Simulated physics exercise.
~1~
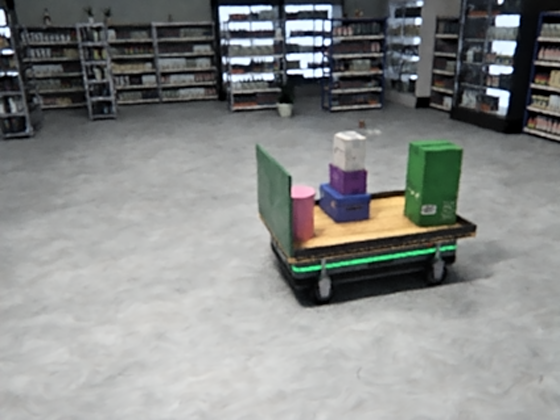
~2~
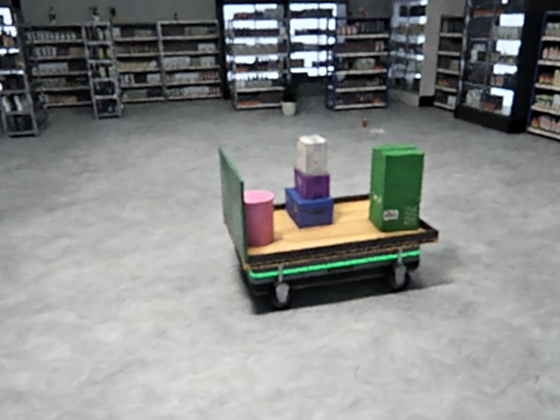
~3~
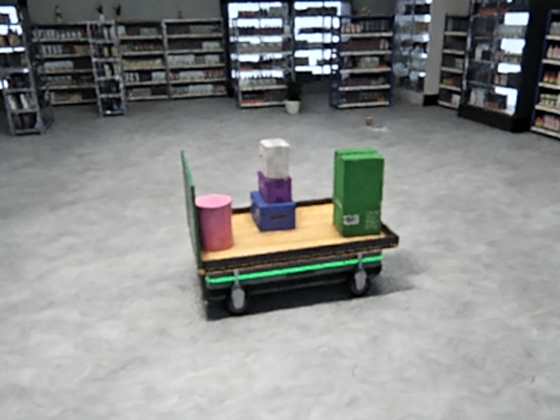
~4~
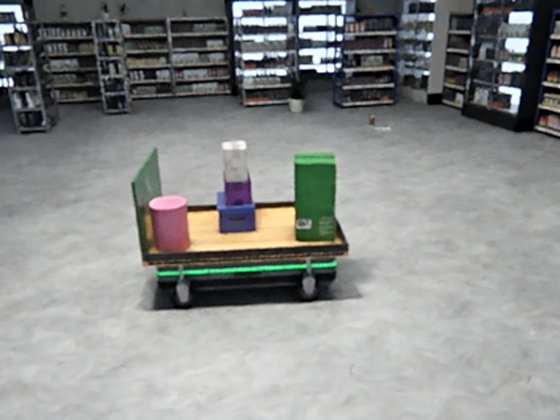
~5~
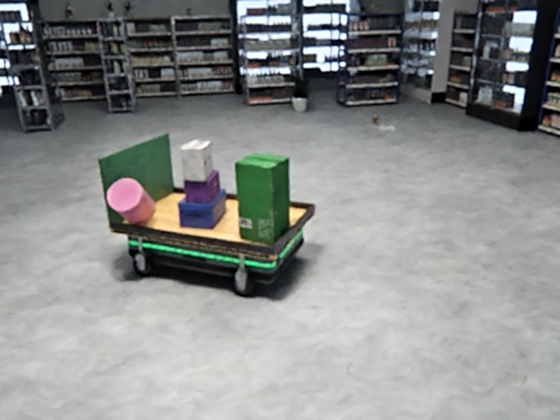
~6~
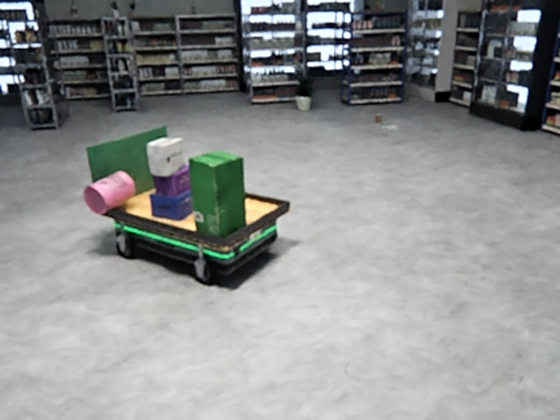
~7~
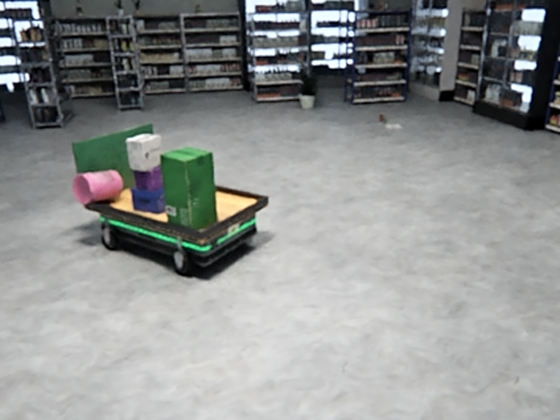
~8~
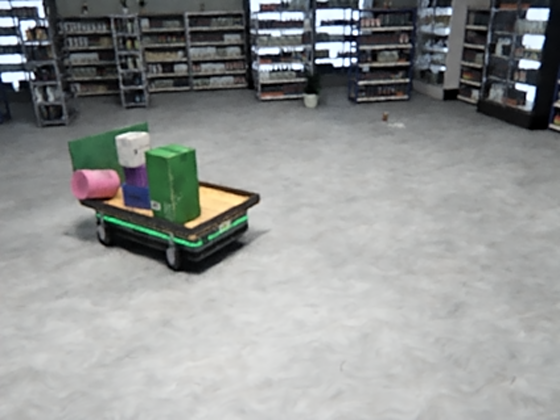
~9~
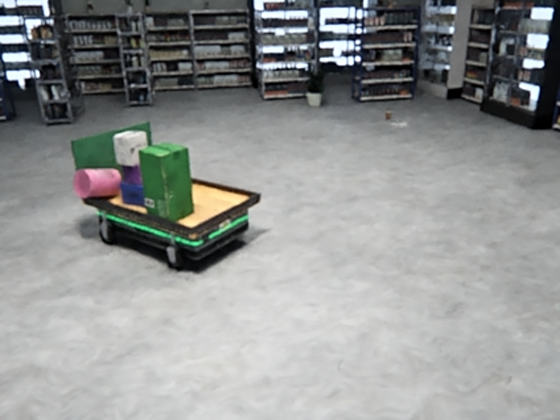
The footage shows a flat cart carrying a green box, a pink pail and a stack of white, purple and blue containers leftward across a grey floor, then turning as the pail tips onto its side, and finally stopping with the pail lying by the green board and the boxes upright.
